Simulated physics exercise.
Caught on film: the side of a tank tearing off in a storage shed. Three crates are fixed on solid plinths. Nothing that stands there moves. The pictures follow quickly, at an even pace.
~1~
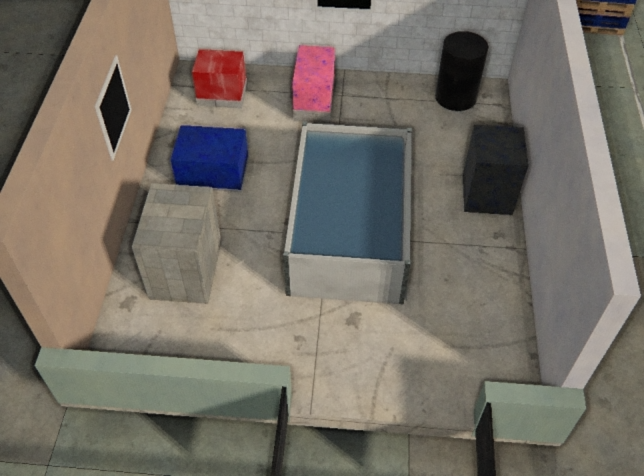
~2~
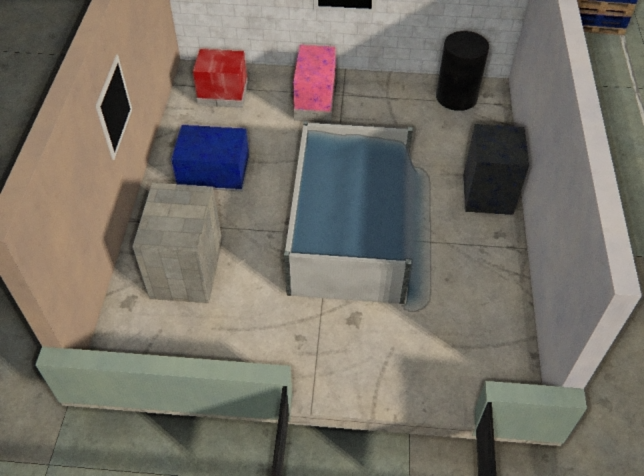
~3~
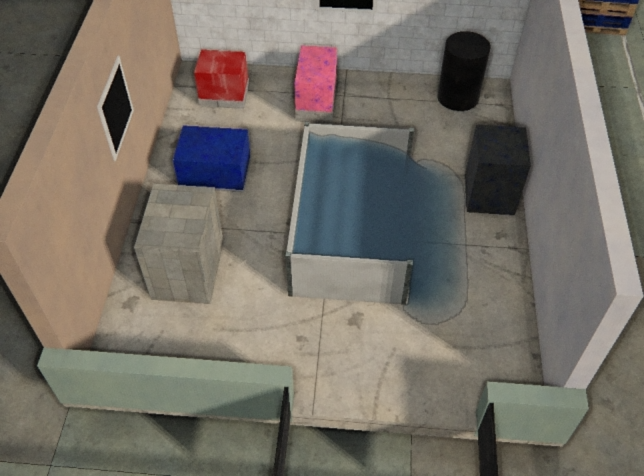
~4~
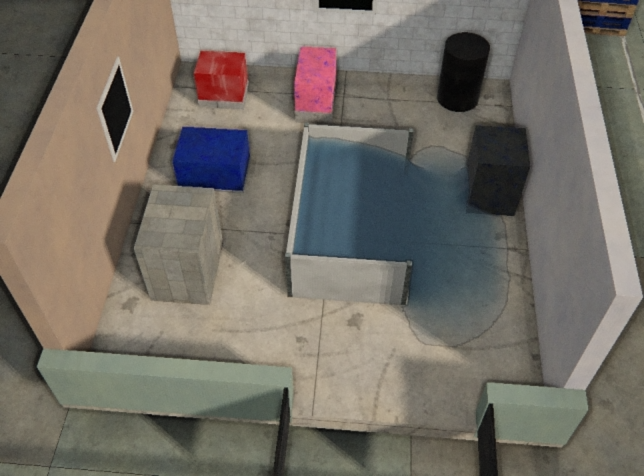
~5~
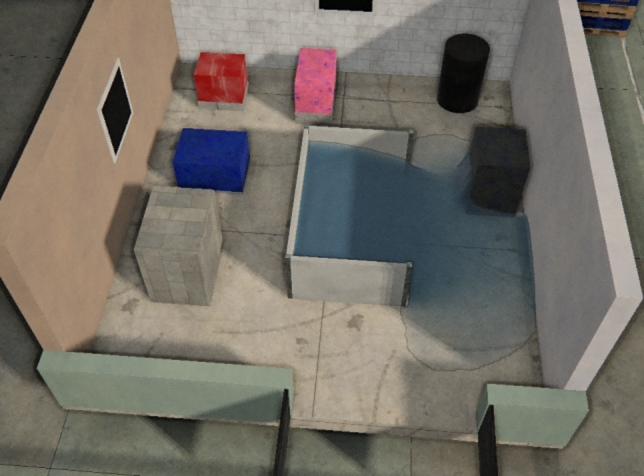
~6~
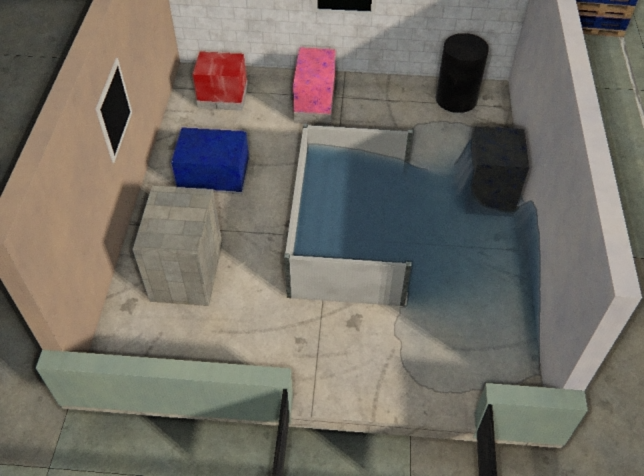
Storage shed with a water tank losing its right side, water pouring out across the floor, surrounding a dark box and reaching the right wall.
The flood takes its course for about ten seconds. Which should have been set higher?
The pink crate escapes dry; the blue crate is wetted; the red crate escapes dry.
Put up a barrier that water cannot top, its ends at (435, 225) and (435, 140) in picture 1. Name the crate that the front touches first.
I say the crate marked pink.
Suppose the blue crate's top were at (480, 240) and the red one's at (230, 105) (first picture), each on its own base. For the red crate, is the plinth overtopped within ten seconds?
Red crate remains dry.
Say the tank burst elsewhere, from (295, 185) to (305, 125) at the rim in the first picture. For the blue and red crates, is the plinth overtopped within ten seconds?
One by one: Blue crate is wetted; red crate takes water.
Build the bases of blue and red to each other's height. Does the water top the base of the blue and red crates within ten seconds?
Then: Blue remains dry; red takes water.
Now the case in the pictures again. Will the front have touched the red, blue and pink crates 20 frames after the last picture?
My reading: Red already wet, blue no, pink yes.
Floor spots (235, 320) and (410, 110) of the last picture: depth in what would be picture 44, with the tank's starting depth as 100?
Roughly 4 and 10 per cent, in turn.
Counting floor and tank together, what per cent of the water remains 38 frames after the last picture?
I make it 80 per cent.
A moment on, water covers 30 % of the floor; the pink crate not reached, the blue crate not reached, the red crate not reached.
Next, water covers 45 % of the floor; the pink crate not reached, the blue crate not reached, the red crate not reached.
Then, water covers 70 % of the floor; the pink crate water round its plinth, the blue crate not reached, the red crate water round its plinth.
Later, water covers 90 % of the floor; the pink crate water round its plinth, the blue crate water round its plinth, the red crate water round its plinth.
In the end, water covers 100 % of the floor; the pink crate stayed above the water, the blue crate was topped, the red crate stayed above the water.
